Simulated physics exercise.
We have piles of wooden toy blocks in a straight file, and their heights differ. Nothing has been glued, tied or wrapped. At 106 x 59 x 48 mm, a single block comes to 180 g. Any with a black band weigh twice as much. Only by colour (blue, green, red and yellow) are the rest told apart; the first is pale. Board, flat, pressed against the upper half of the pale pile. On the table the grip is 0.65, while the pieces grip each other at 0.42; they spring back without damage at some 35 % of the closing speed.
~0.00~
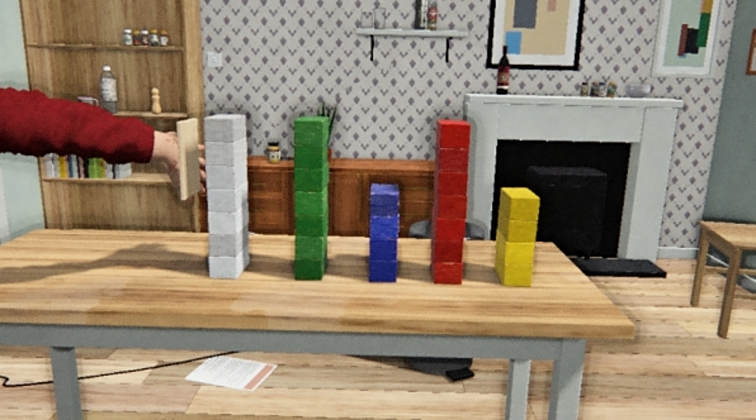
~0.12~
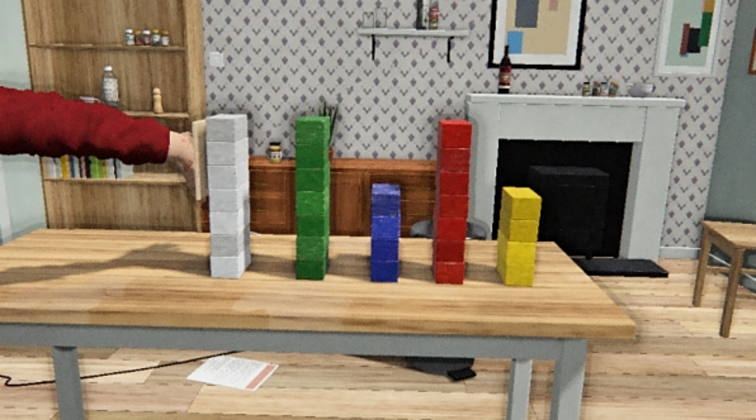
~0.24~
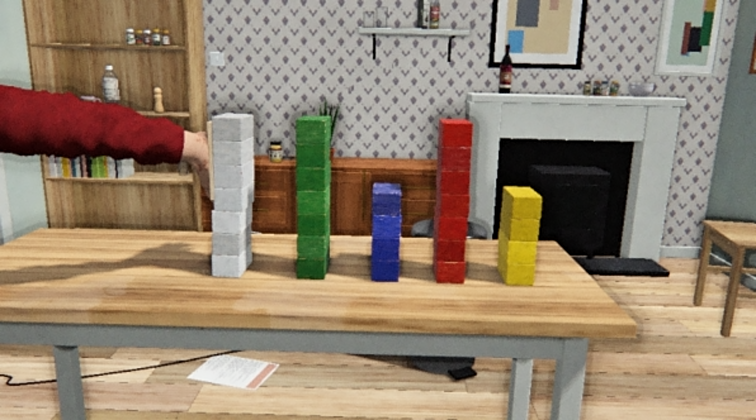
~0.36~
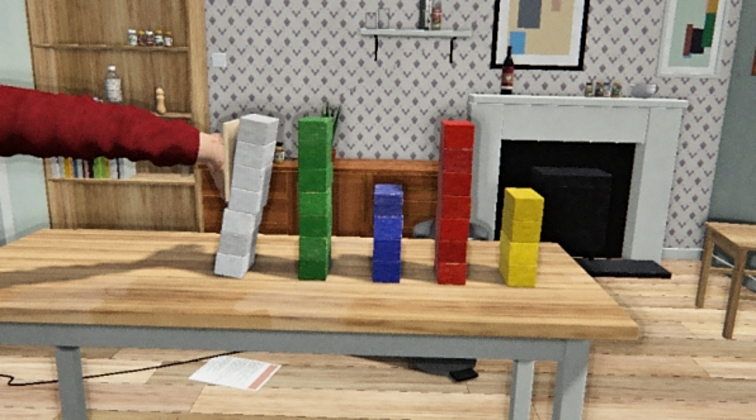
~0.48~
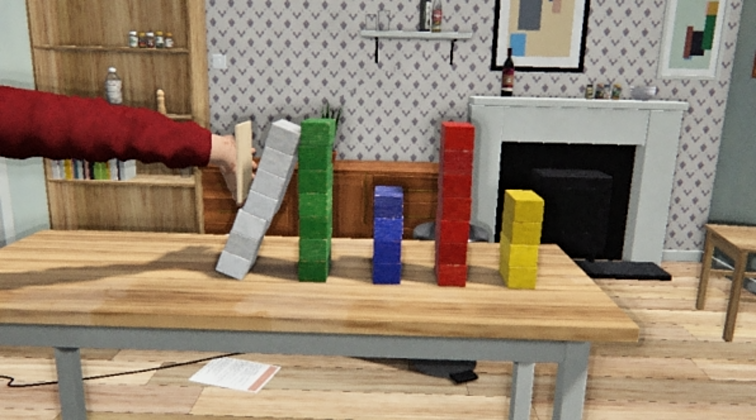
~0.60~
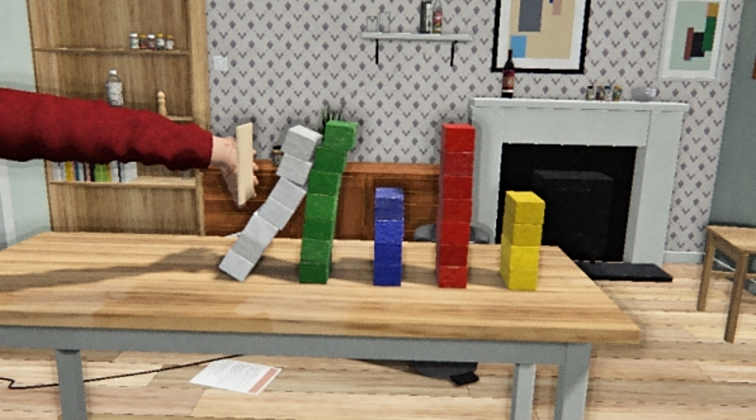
On a wooden table, a red-sleeved hand pushed a board rightward against the pale stack of blocks until it leaned into the green stack, which began to tilt while the others stood still.
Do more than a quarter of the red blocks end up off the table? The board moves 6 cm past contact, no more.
Yes.
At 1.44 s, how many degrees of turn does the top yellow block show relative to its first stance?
Near 110 degrees from where it started.
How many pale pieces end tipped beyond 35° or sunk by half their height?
I count 7 of the pale pieces.
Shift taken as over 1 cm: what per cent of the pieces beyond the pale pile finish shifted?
95 in a hundred.
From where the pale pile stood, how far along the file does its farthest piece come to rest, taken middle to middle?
32 cm.
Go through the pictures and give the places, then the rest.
In the first picture (we follow the side turned to the camera), board (180, 151) 46 mm short; top red block (456, 136); top yellow block (524, 209); no other piece has moved.
The second picture shows board (195, 151) 18 mm short; top red block (457, 136).
The third picture shows board (210, 151) 9 mm in; top red block (458, 135).
The fourth picture shows board (225, 152) 37 mm in, top of the pale pile leaning 10°; top red block (460, 137); no other piece has moved.
The fifth picture shows board (238, 154) 6 cm in, top of the pale pile leaning 20°; top red block (460, 138); top green block (315, 135) displaced 4 mm; one has shifted.
The sixth picture shows board (238, 156) 6 cm in, stopped, top of the pale pile leaning 22°; top red block (460, 140); top green block (339, 137) tipped 6°; steepest lean 6°, the block at (329, 161); 6 stirred so far.
Around 0.78 s, 7 of the pale pile down; none of the 7 red blocks off the table (0 of 22 in all colours); top red block unmoved; top green block tipped 32°, 39 mm lower.
Around 1.00 s, 7 of the pale pile down; none of the 7 red blocks off the table (0 of 22 in all colours); top red block tipped 4°; top green block tipped 54°, 10 cm lower.
Around 1.44 s, 7 of the pale pile down; none of the 7 red blocks off the table (1 of 22 in all colours); top red block on its side; top yellow block on its side.
Around 1.96 s, 7 of the pale pile down; 4 of the 7 red blocks off the table (6 of 22 in all colours); top red block on its side; top blue block tipped 45°, 8 cm lower.
Finally (2.2 s), 7 of the pale pile down; 4 of the 7 red blocks off the table (6 of 22 in all colours); top red block 1.04 m lower; top blue block tipped 45°, 8 cm lower. That is 57 per cent. Seen by the last camera, middles, top blue block near (473, 241).
